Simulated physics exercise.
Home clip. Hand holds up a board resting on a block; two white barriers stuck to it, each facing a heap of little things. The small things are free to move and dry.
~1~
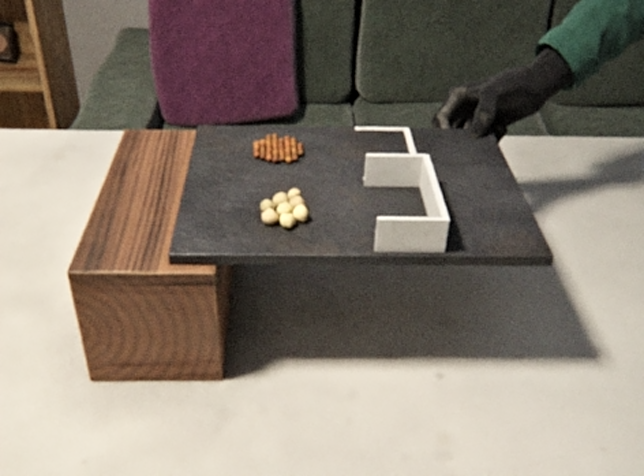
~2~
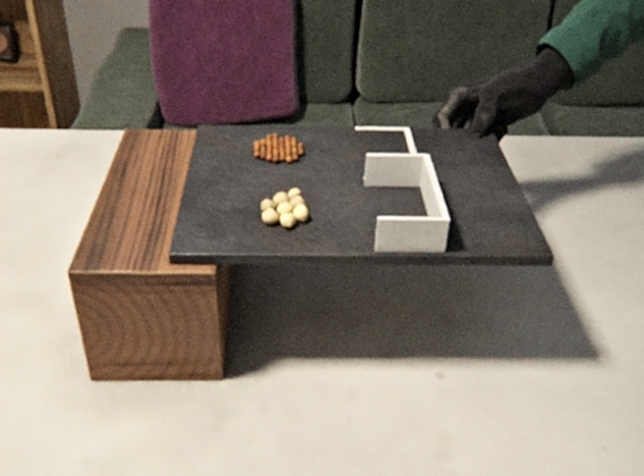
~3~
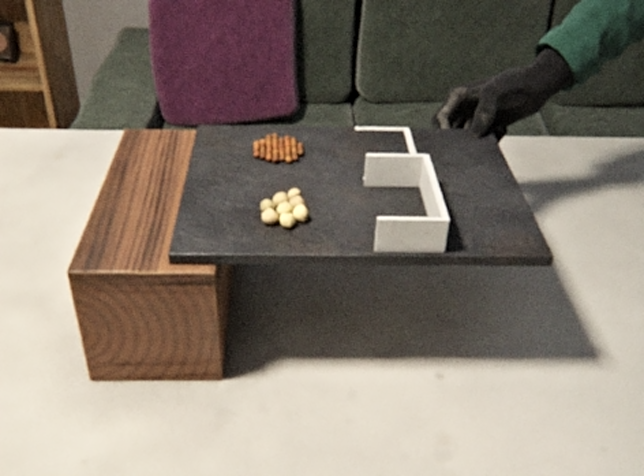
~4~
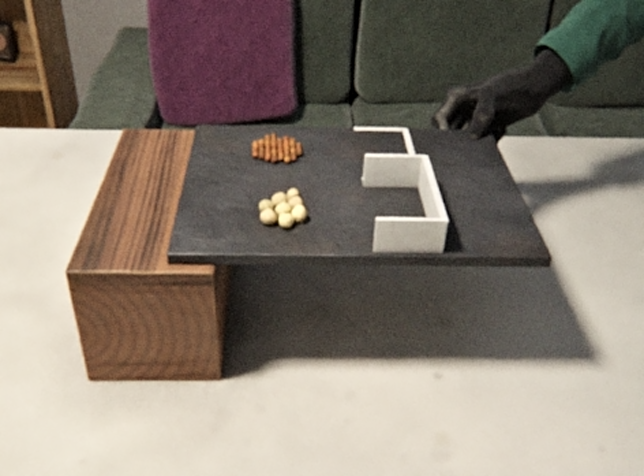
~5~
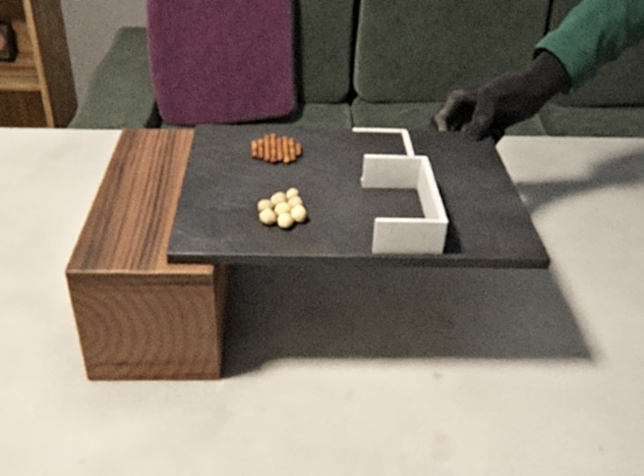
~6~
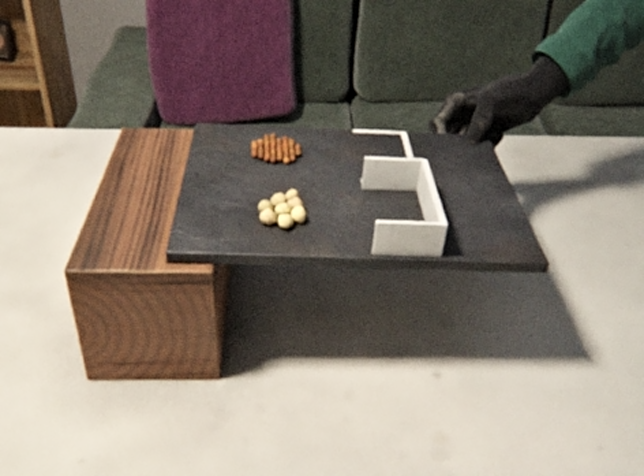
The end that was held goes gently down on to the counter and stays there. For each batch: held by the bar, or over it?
The front batch is arrested; the back batch moves on past.
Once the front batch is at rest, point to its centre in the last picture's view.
Around (397, 277).
Then, 0.33 s past the last view, board sloping at 9°; front batch where it was; back batch where it was.
Then, 0.76 s past the last view, board sloping at 20°; front batch on its way down; back batch about a quarter past its bar.
Then, 1.22 s past the last view, board resting at 27°; front batch has reached its bar; back batch nearly all past its bar.
Finally, board resting at 27°; front batch gathered behind its bar; back batch nearly all past its bar.
